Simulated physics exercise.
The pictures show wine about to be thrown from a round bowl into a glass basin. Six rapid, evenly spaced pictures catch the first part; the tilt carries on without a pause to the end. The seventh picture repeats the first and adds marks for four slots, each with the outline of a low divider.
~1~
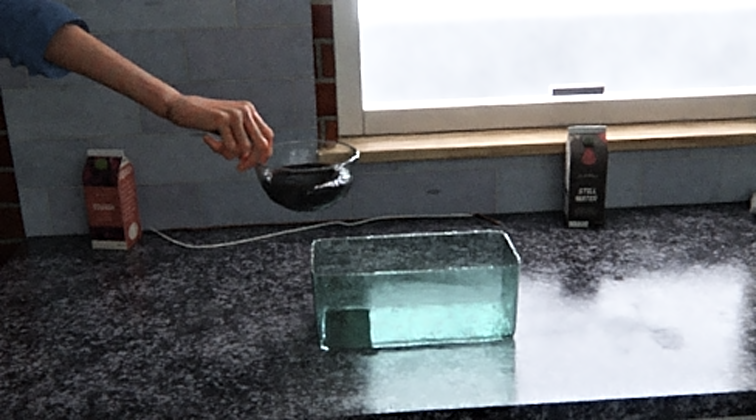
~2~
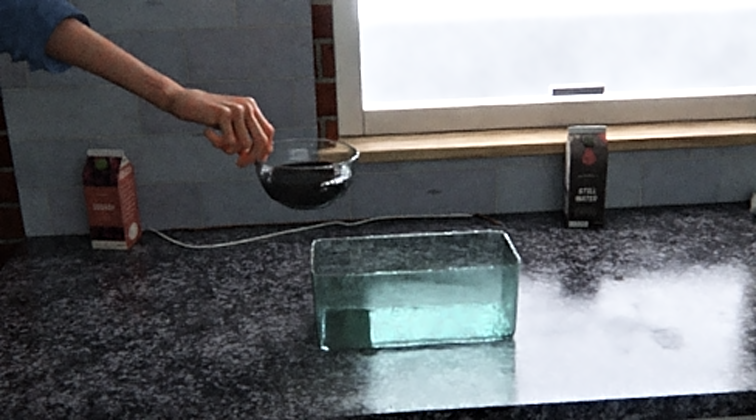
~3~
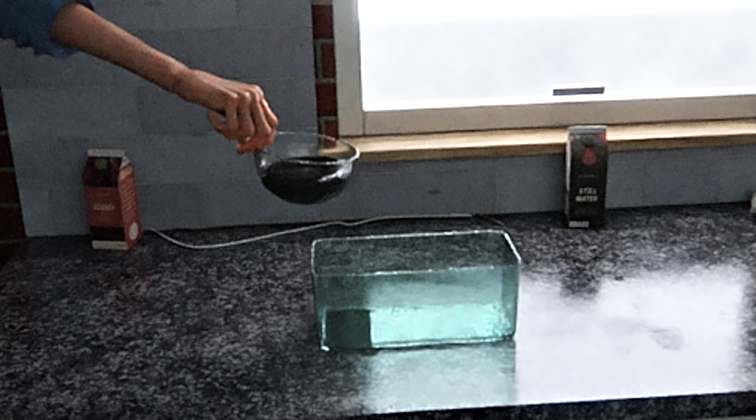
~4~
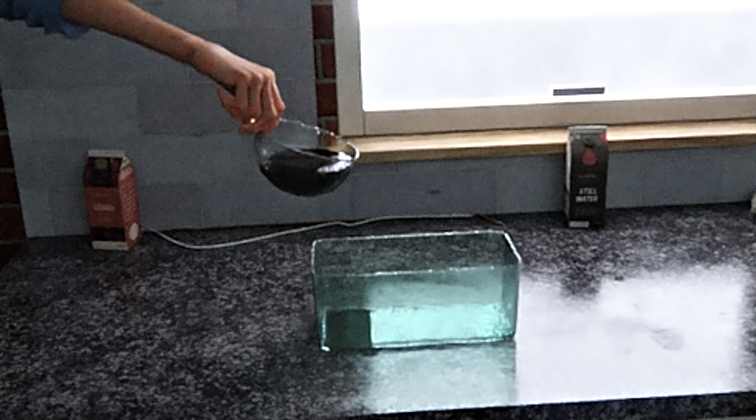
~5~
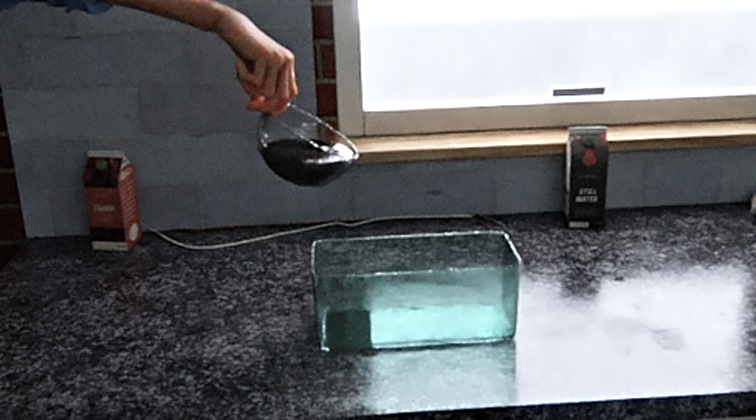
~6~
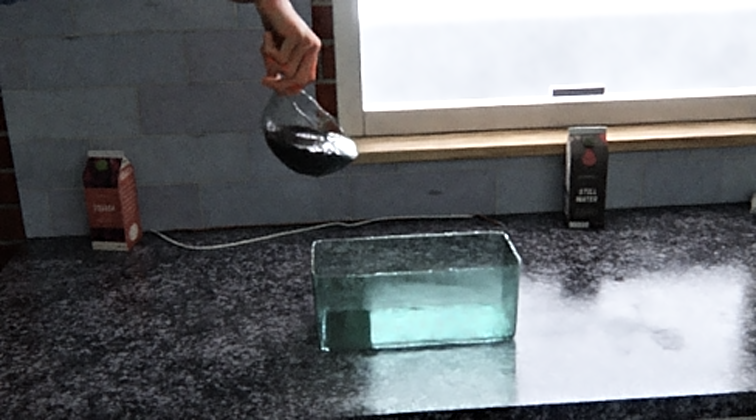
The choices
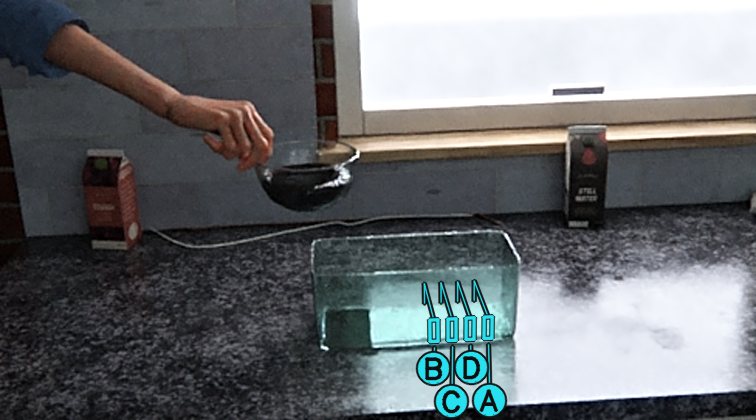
On a dark speckled counter, a hand tilts a bowl of dark liquid above a glass basin.
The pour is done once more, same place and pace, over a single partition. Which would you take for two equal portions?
Take C.
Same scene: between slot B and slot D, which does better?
Here it is slot B.
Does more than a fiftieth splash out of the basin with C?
Yes.
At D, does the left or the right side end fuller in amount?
The left side.
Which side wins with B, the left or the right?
The right side.
On the marked copy, A at (488, 344); B at (434, 347); C at (452, 346); D at (470, 345).
If A is chosen, about 79 % ends left of the wall and 10 % right of it; 11 % is lost outside.
If B is chosen, about 29 % ends left of the wall and 60 % right of it; 11 % is lost outside.
If C is chosen, about 49 % ends left of the wall and 40 % right of it; 10 % is lost outside.
If D is chosen, about 81 % ends left of the wall and 12 % right of it; 7 % is lost outside.
